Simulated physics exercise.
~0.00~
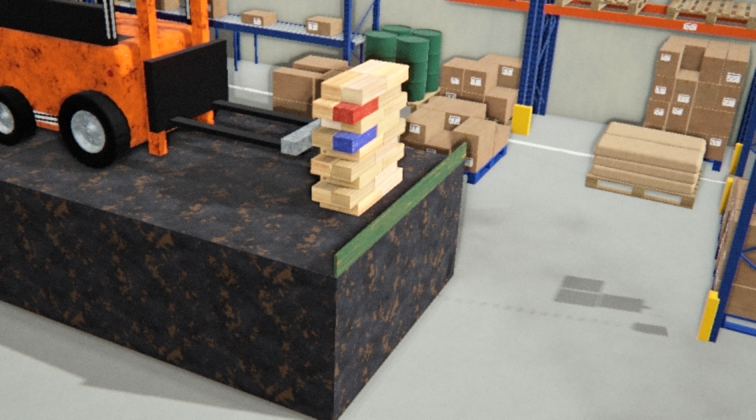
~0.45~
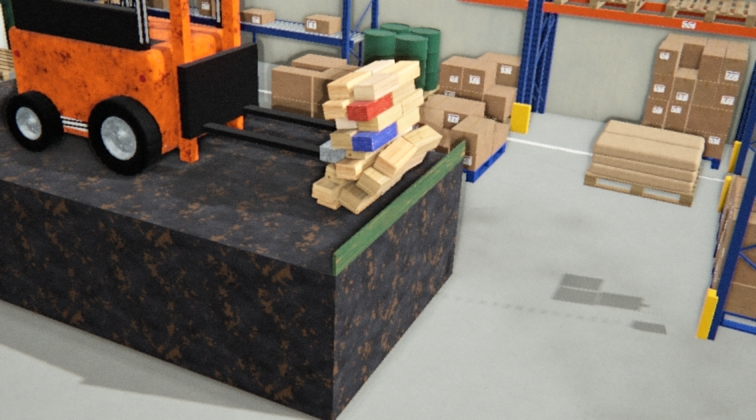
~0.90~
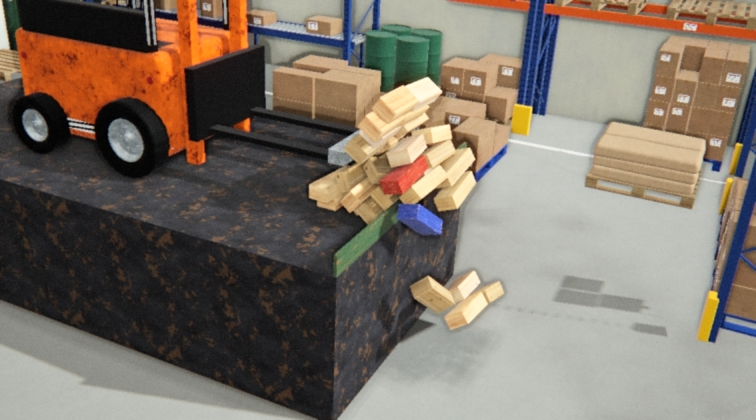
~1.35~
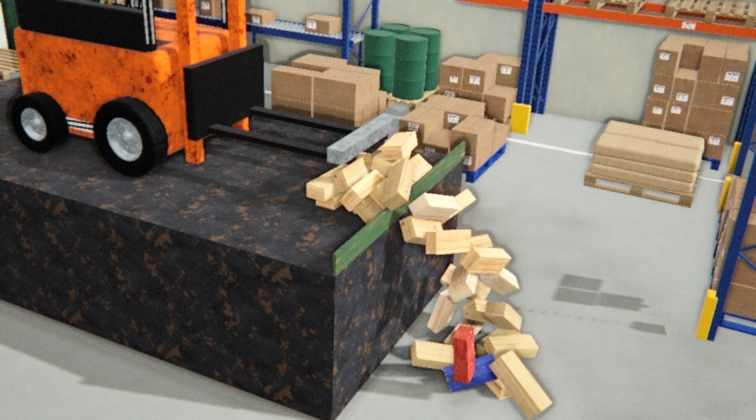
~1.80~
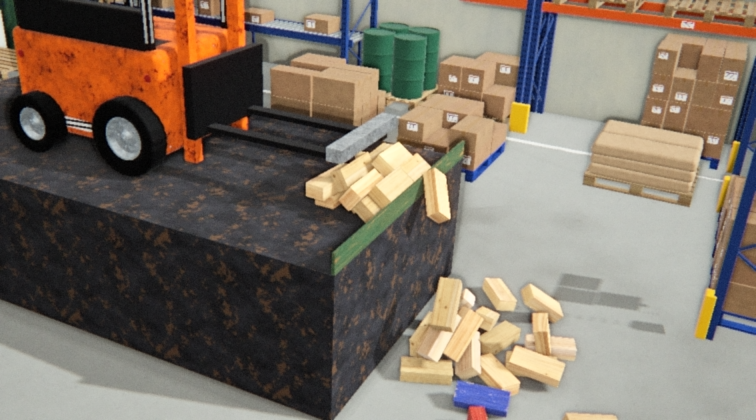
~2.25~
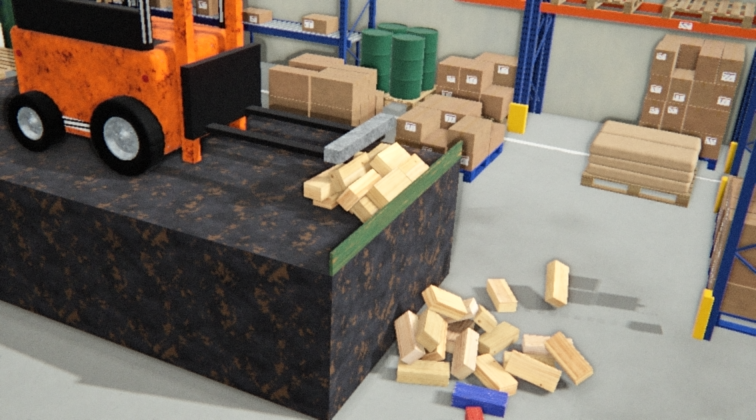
In a warehouse seen from above, with shelving, cartons and green drums behind, an orange forklift stands at the left on a dark speckled platform. Near the platform's right end, by a low green board along the edge, rises a stack of pale wooden blocks, one red and one blue. The forklift pushes a grey beam into the stack, which leans right and breaks apart. Blocks spill over the board, the red and blue ones among them, and tumble to the floor. Finally, a small heap remains on top beside the halted beam, while most lie scattered below.
